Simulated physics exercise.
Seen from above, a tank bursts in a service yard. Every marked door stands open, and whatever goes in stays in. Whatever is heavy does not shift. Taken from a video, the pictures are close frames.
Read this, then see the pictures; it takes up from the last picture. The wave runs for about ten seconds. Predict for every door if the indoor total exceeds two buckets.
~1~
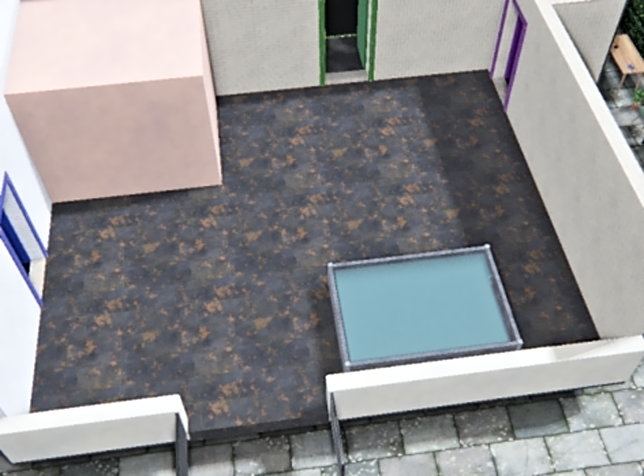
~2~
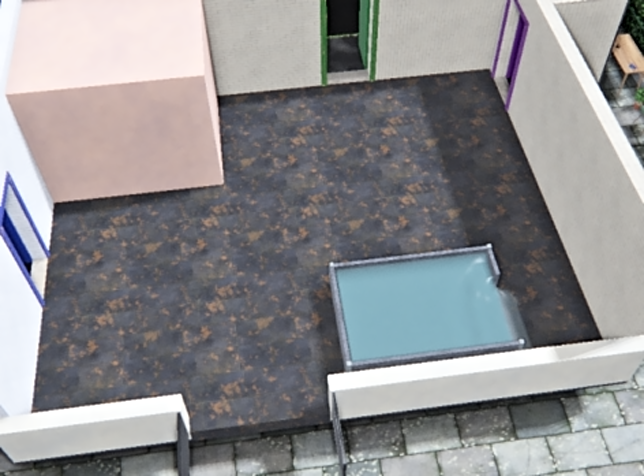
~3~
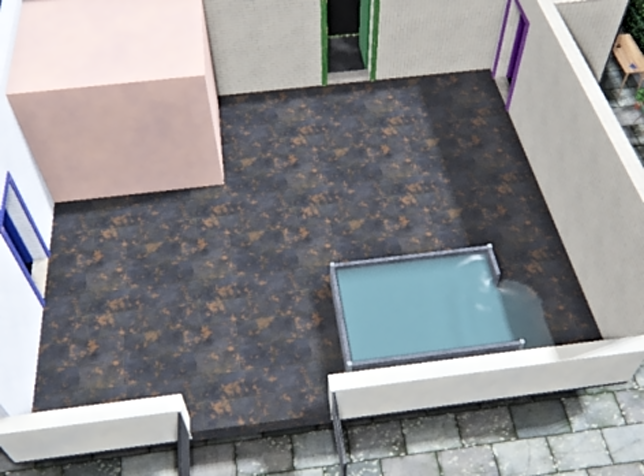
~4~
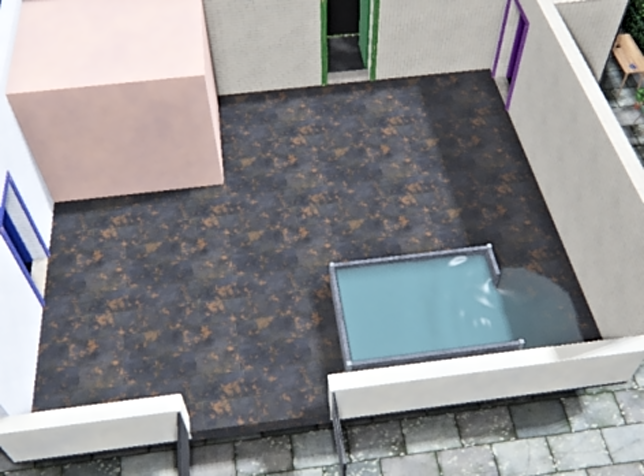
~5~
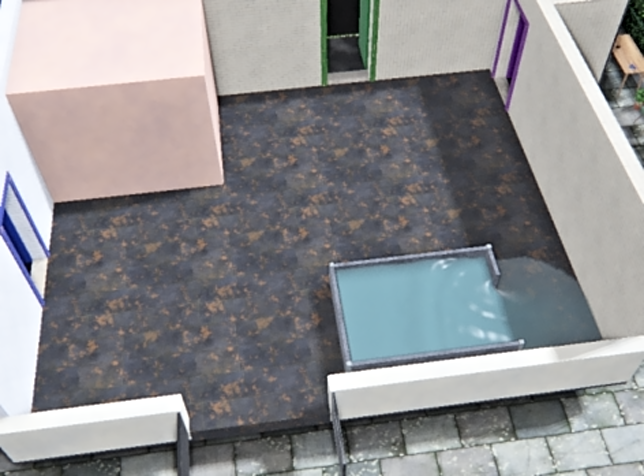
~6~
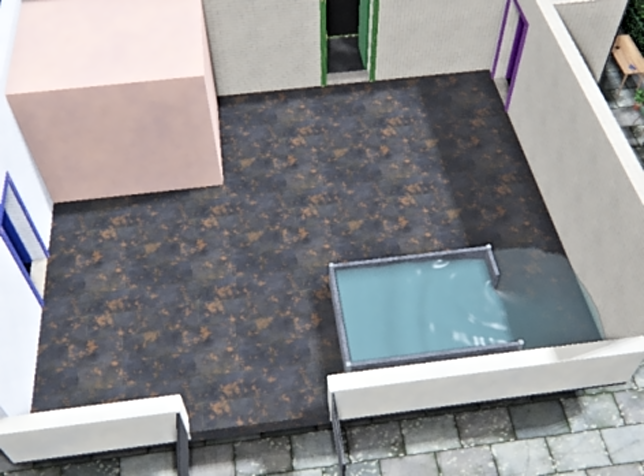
Prediction: The purple door exceeds it, the blue door does not exceed it, the green door does not exceed it.
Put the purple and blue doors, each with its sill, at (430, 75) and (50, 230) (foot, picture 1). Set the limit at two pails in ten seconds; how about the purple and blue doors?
Here the purple one spills past the mark; meanwhile the blue one never reaches the limit.
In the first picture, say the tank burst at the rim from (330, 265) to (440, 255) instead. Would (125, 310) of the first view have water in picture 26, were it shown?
Untouched.
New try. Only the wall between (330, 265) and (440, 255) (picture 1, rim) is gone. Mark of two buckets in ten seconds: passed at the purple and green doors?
Turns out the purple one gets past it, while the green one gets past it.
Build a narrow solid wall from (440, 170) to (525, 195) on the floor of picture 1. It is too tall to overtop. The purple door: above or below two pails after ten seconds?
As for the purple door, it resists.
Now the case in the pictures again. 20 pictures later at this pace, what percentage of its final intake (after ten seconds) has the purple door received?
Working it through, I arrive at 0 %.
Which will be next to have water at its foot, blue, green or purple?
The purple-painted one.
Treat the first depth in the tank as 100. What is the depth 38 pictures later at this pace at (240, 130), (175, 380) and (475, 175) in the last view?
Respectively 0, 2 and 8 per cent.
A moment on, water covers 5 % of the floor; the purple door not reached, the blue door not reached, the green door not reached.
Next, water covers 10 % of the floor; the purple door not reached, the blue door not reached, the green door not reached.
Then, water covers 25 % of the floor; the purple door wet at the sill, nothing in, the blue door not reached, the green door not reached.
Later, water covers 50 % of the floor; the purple door under two buckets in, the blue door not reached, the green door wet at the sill, nothing in.
In the end, water covers 65 % of the floor; the purple door over two buckets in, the blue door not reached, the green door wet at the sill, nothing in.
